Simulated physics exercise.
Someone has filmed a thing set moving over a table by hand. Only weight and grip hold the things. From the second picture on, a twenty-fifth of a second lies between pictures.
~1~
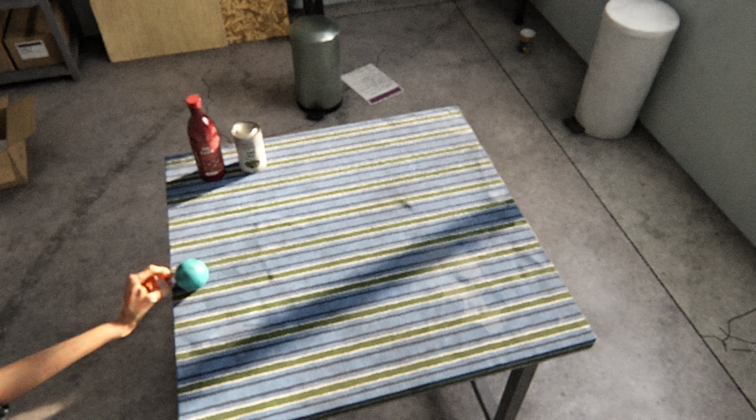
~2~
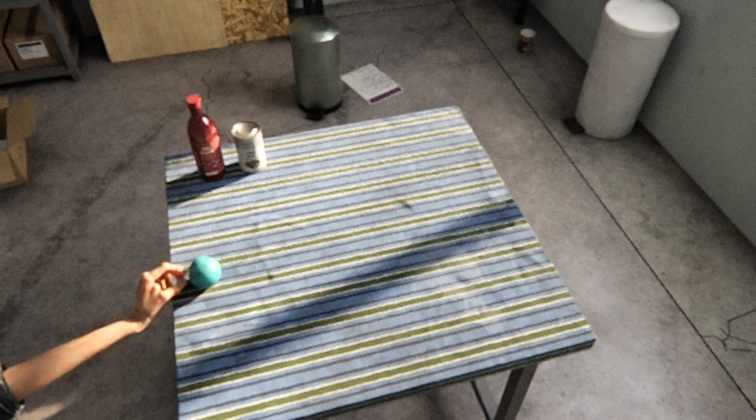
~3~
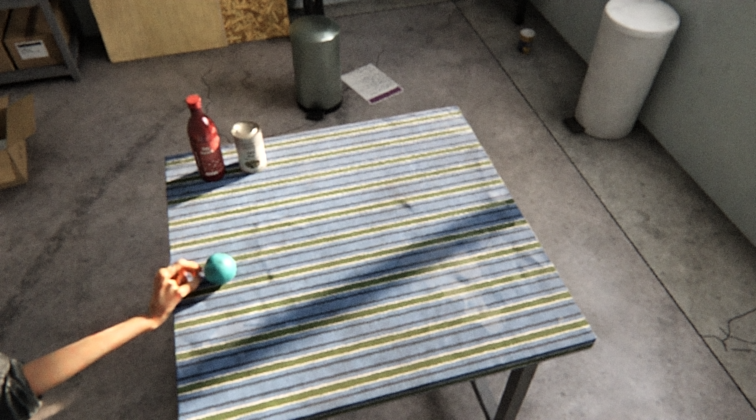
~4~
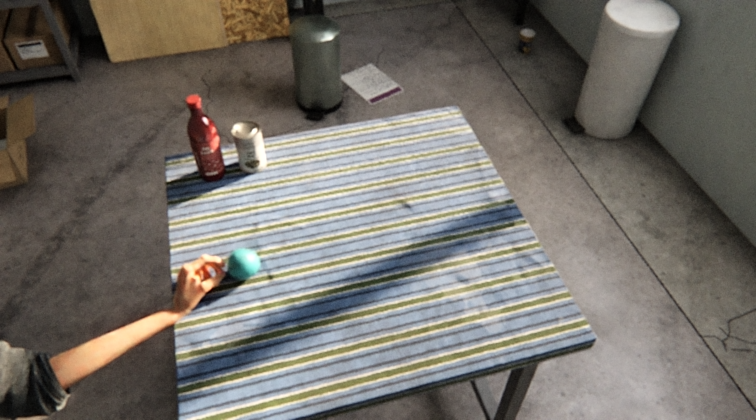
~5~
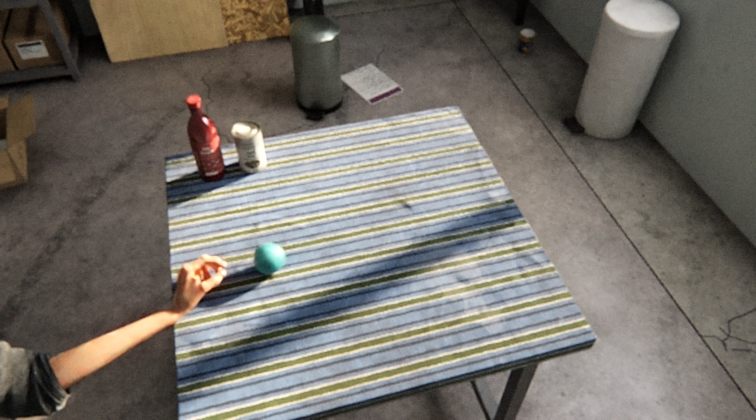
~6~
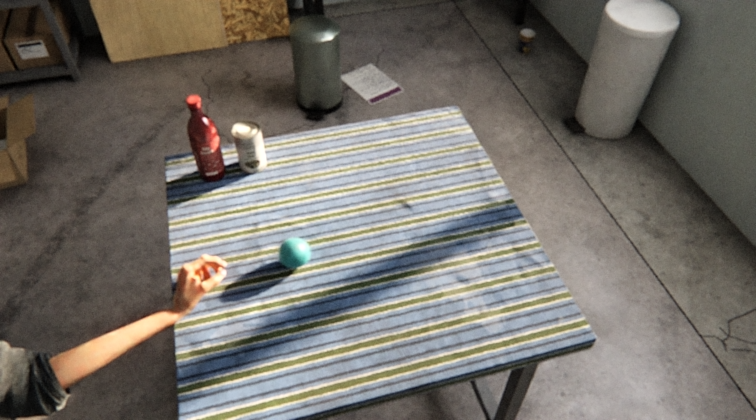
Turquoise ball pushed rightward by a hand across a striped tablecloth, then rolling on alone past a red bottle and can.
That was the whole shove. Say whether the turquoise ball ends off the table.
The turquoise ball drops to the floor.
Then, 0.20 s after the last picture, turquoise ball rolled well along near (409, 229).
Then, 0.50 s after the last picture, turquoise ball now off the table.
Then, 0.80 s after the last picture, things are still on the move.
By the end, off the table, turquoise ball.
